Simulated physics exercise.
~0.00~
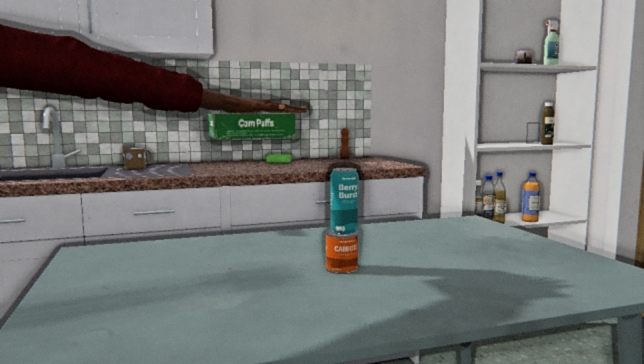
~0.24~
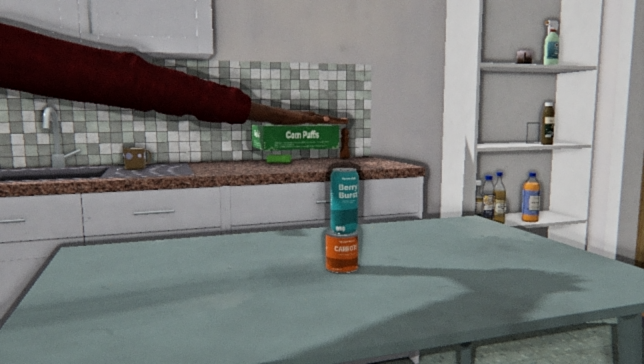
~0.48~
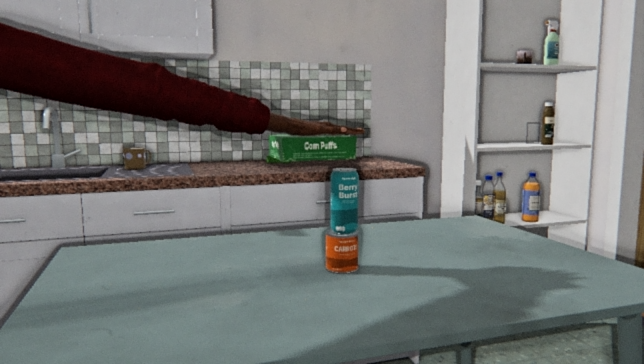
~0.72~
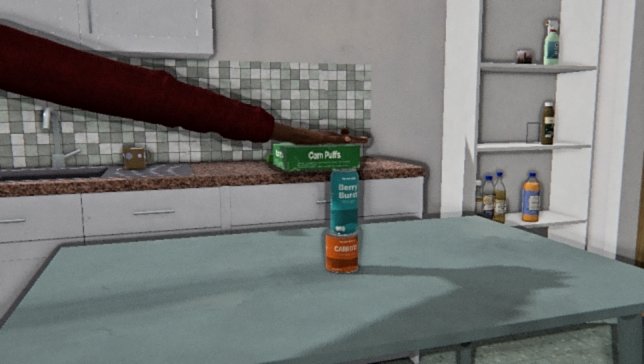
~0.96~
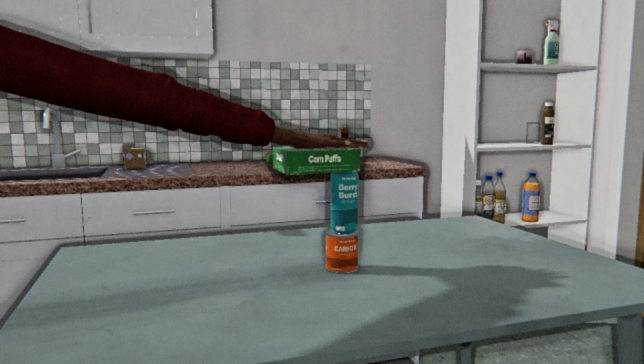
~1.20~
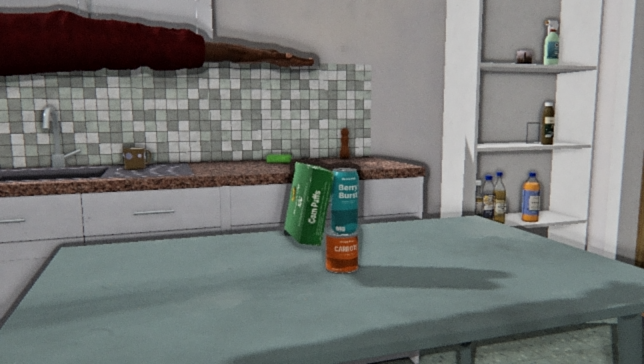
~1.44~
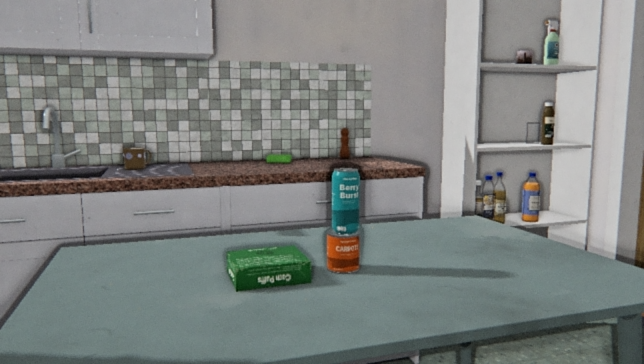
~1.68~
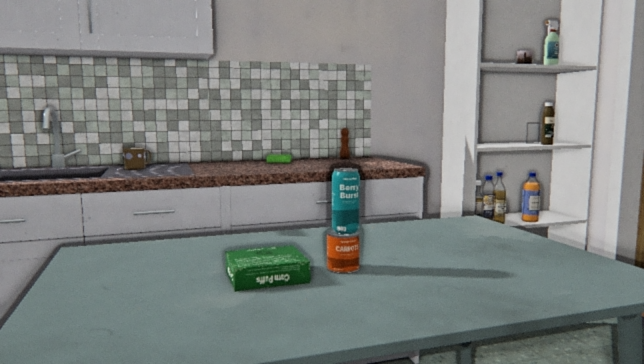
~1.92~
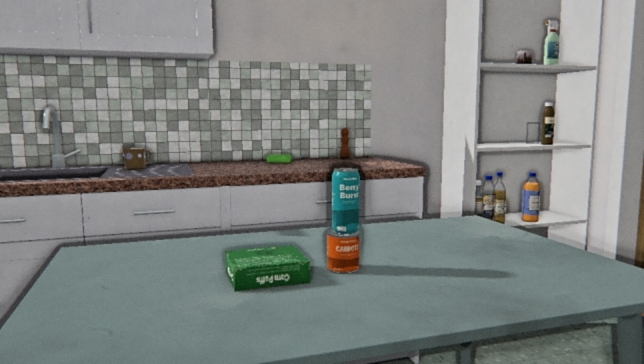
In a kitchen, a hand releases a green packet atop stacked cans, and it topples left onto the table.
